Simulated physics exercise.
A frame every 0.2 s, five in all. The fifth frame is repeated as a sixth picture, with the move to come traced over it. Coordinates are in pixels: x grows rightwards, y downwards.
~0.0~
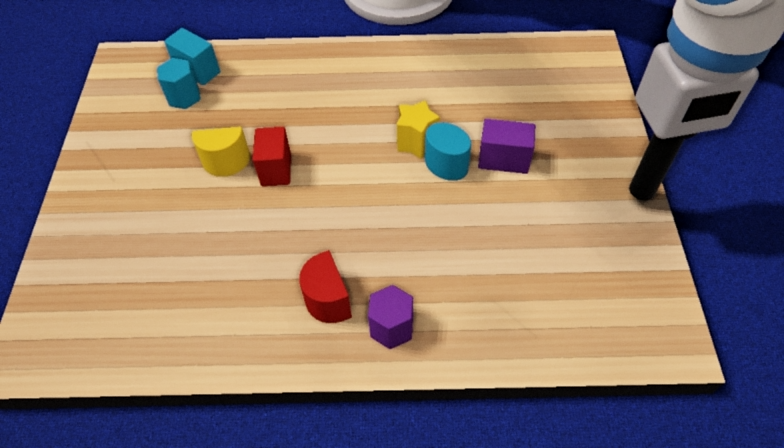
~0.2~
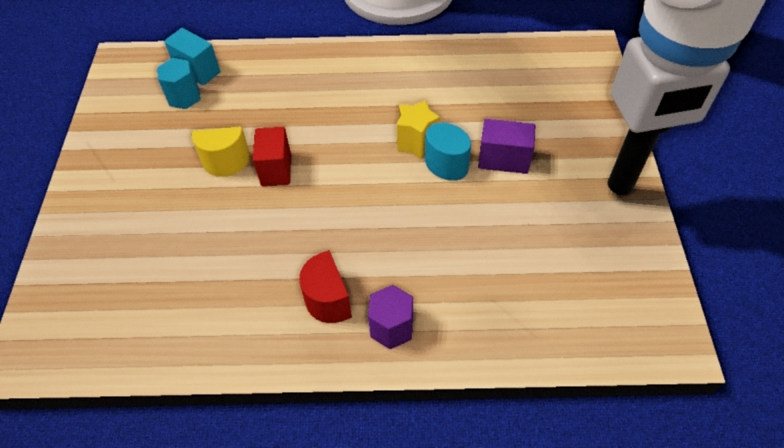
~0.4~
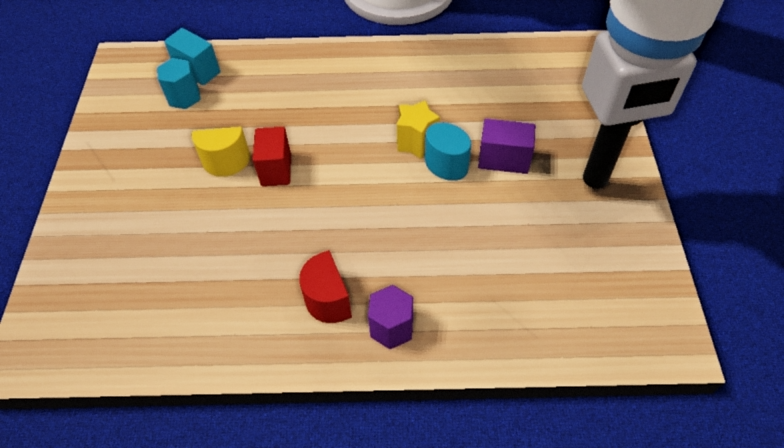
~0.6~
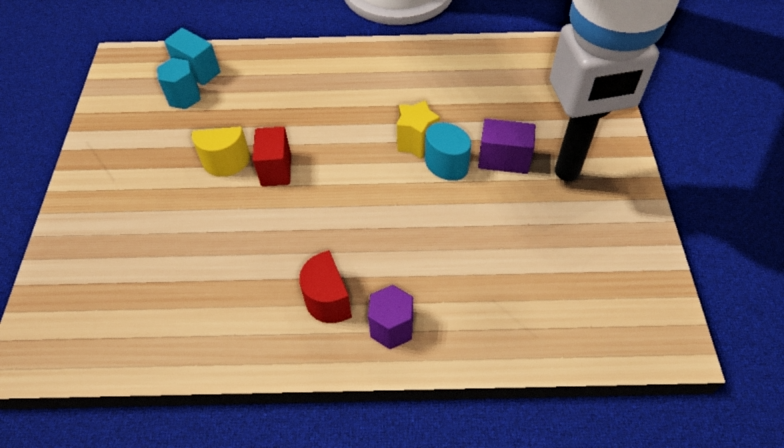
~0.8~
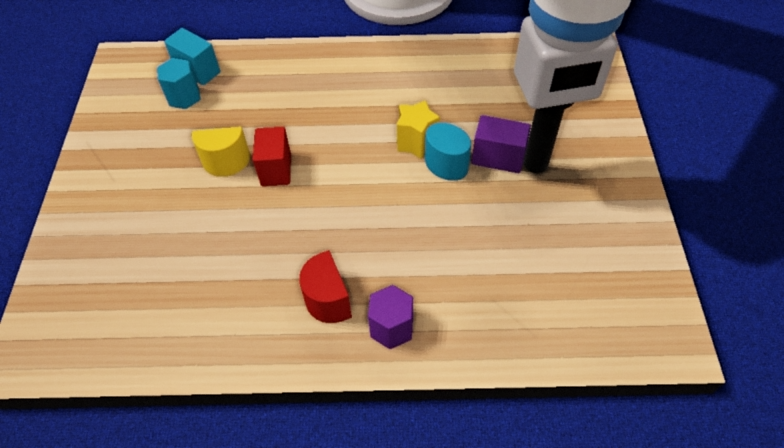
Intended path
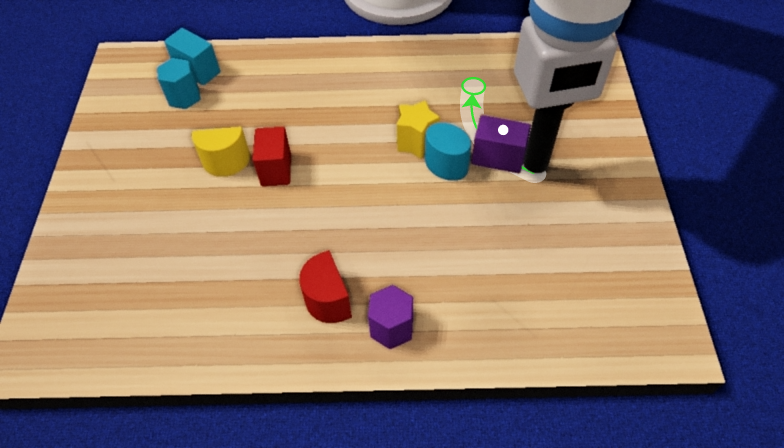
On a wooden board, a robot arm's black bar moves left and nudges a purple block slightly.
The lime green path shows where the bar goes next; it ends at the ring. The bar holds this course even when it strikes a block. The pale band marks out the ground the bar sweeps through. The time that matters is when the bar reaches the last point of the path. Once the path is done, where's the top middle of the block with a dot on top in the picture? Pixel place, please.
Most likely (439, 88).
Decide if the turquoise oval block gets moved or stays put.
It stays.
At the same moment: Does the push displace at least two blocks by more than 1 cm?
No, I don't think so.
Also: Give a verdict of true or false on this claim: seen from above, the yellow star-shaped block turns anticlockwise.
It is true.
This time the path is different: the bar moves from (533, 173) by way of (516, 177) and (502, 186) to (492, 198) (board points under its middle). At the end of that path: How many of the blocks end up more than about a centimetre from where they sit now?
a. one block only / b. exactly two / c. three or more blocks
Option a.
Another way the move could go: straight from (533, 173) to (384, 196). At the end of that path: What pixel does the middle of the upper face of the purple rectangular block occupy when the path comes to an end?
Pixel (479, 123).
The line goes from (533, 173) over (494, 149) and (473, 118) to (474, 86); the dot is on the purple rectangular block.
The first path, step by step. One third of the way, bar (495, 140); purple rectangular block (463, 108).
Two thirds of the way, bar (474, 108); yellow star-shaped block (411, 115), turned 20° anticlockwise; purple rectangular block (438, 88), turned 20° anticlockwise.
At the end, bar (475, 77); yellow star-shaped block (411, 115), turned 20° anticlockwise; turquoise oval block unmoved; purple rectangular block (439, 88), turned 20° anticlockwise.
